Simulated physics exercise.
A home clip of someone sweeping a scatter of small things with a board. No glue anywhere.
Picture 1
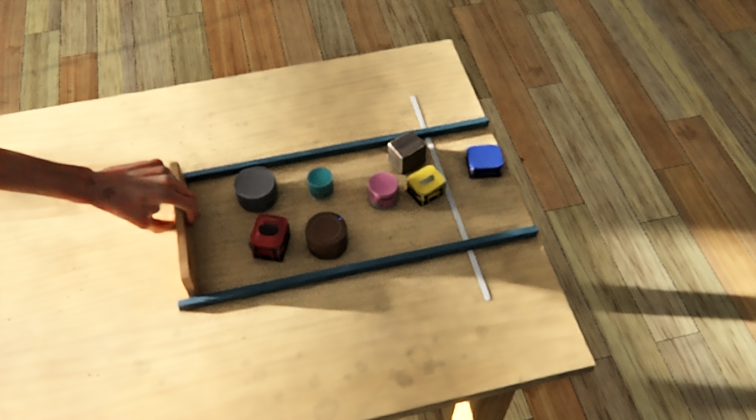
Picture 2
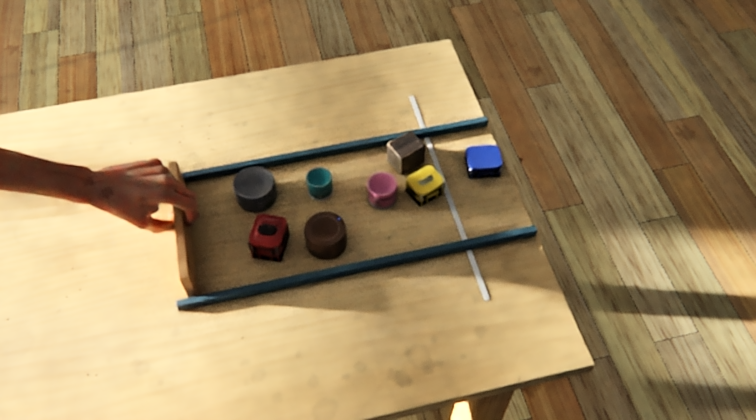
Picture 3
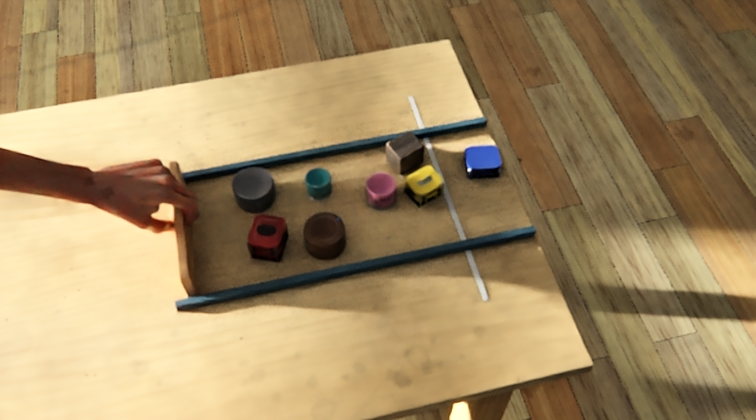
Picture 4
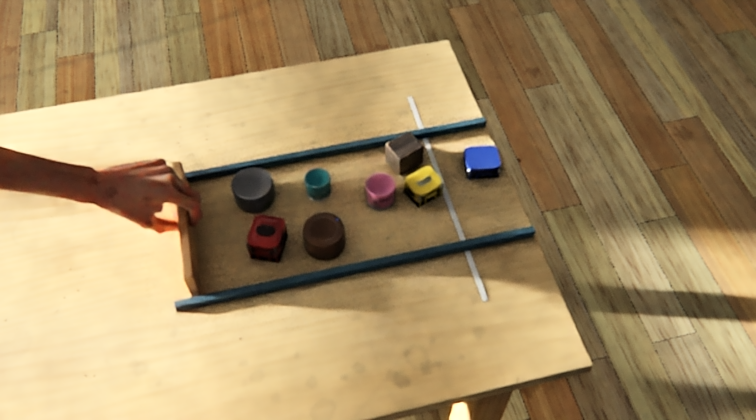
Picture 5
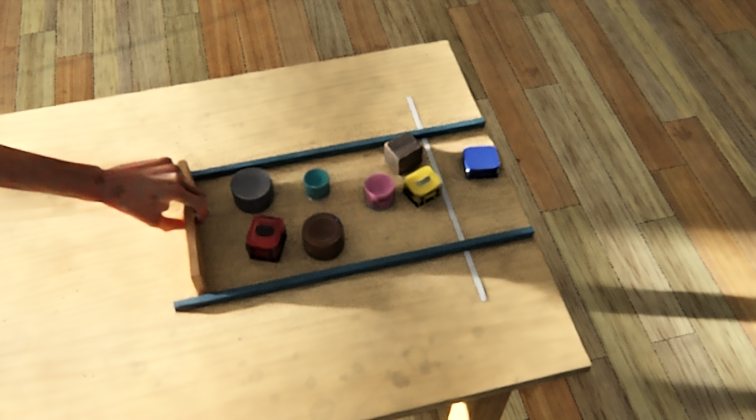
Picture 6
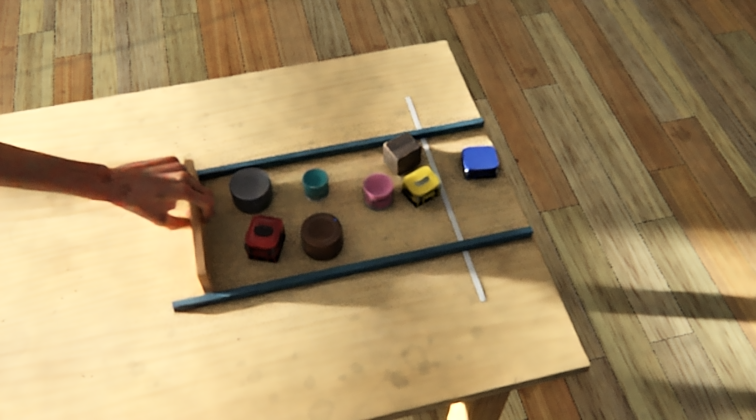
A hand reaches in from the left, gripping a small wooden board on a pale table above a plank floor, seen from above at an angle. Between two blue rails sit a grey tub, red case, teal pot, brown lid, pink pot, black block and yellow case, with a blue case beyond the white tape. The hand slides the board slightly right, while the objects barely shift within the almost steady view.
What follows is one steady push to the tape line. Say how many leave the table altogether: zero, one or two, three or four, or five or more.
As it turns out, the number that fall off is one or two.
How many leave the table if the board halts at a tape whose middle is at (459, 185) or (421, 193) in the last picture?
In that order 2 and 0.
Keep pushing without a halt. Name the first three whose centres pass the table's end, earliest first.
In order: The blue case, the yellow case, the black block.
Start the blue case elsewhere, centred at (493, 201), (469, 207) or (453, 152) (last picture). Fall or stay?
Place by place, it falls; is lost; goes over.
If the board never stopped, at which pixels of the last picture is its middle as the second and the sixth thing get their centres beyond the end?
About (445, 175), then (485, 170).
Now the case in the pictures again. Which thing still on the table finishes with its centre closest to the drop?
The yellow case.
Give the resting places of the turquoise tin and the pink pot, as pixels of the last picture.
Near (469, 166) and (487, 183).
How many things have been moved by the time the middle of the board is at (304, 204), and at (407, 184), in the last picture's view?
At the one place 4, at the other 8.
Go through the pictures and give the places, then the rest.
In the first picture, blue case (484, 162); yellow case (426, 186); black block (407, 153); board (184, 228); tape (446, 188).
In the second picture, yellow case (425, 186); pink pot (382, 191).
In the third picture, black block (405, 153); grey tub (254, 190).
In the fourth picture, blue case (481, 163); red case (268, 238).
In the fifth picture, yellow case (422, 187); brown lid (323, 236).
In the sixth picture, blue case (479, 163); yellow case (421, 187); black block (402, 154); board (199, 225); tape (442, 189).
Soon after, none off yet; blue case at rest near (479, 163); yellow case at rest near (421, 187); black block at rest near (402, 154).
Then, none off yet; blue case at rest near (479, 163); yellow case moved about its own width near (440, 180); black block moved a little near (418, 149).
At rest, the number that fall off is one or two; fallen, blue case.
